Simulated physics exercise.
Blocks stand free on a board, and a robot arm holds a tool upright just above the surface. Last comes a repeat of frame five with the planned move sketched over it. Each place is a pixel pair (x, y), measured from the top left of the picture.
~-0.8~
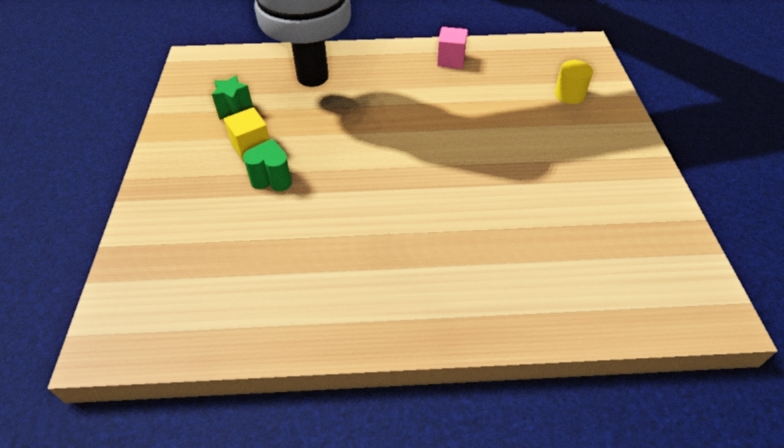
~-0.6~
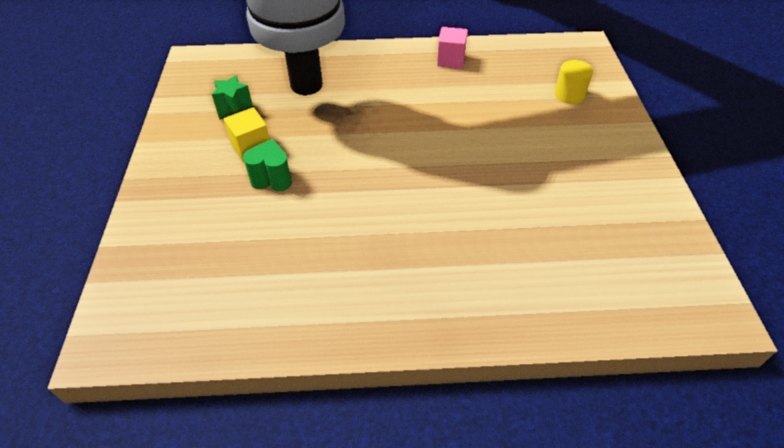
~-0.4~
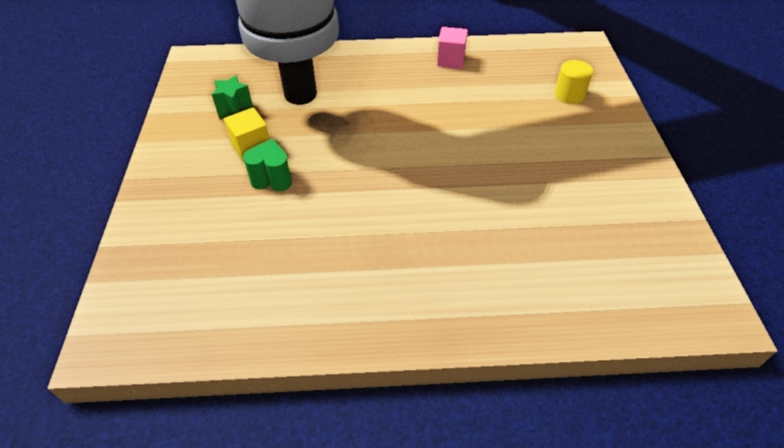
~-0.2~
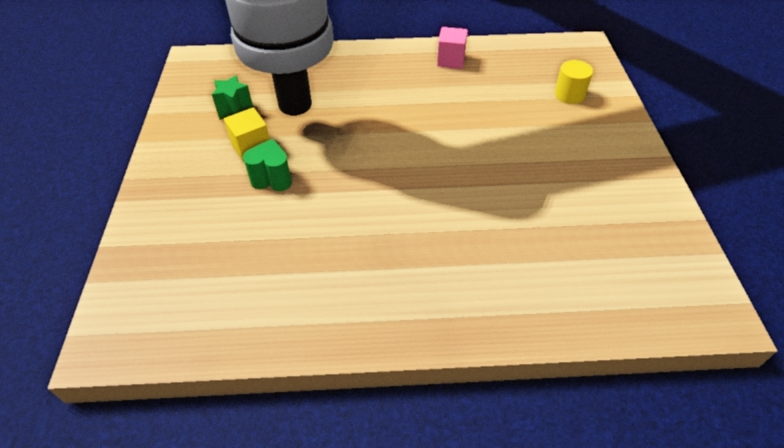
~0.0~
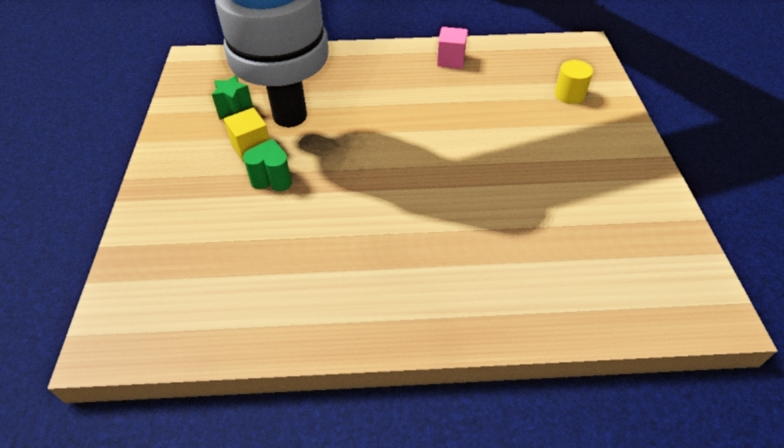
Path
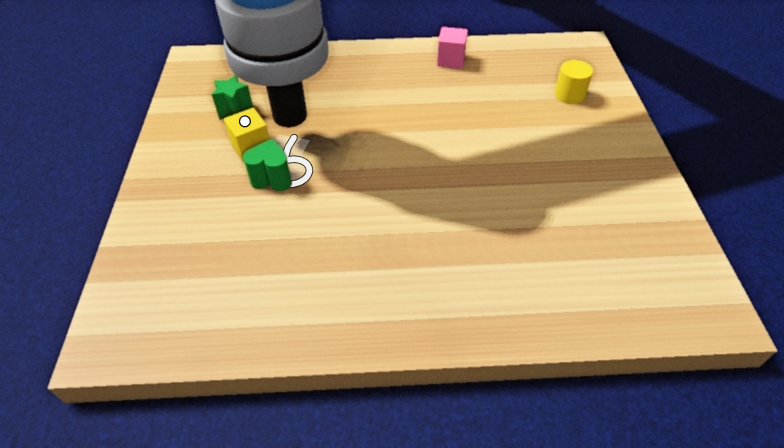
The clip opens on a robot arm holding a black tool upright over a wooden board with green, yellow and pink blocks. The tool moves slightly nearer and left, beside the unmoving yellow square, while the far-right yellow piece changes early on from a rounded tab to a short cylinder.
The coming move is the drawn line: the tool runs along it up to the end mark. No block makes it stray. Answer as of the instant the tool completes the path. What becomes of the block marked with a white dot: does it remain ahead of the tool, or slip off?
The block lies off to the side or behind.
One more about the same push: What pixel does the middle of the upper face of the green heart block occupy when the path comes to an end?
The middle of its top is at (261, 170).
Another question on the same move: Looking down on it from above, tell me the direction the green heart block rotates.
Looking down, it rotates clockwise.
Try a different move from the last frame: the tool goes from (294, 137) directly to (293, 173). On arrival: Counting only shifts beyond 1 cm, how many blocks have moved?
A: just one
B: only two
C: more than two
A.
The drawn path runs from (294, 137) over (287, 149) and (285, 160) to (292, 172); the dot is on the yellow square.
What follows on the original path. Halfway along, tool at (281, 135); yellow square at (243, 124), turned 15° clockwise.
At the end, tool at (288, 152); green star block not moved; yellow square at (243, 124), turned 20° clockwise; green heart block at (261, 170), turned 35° clockwise.
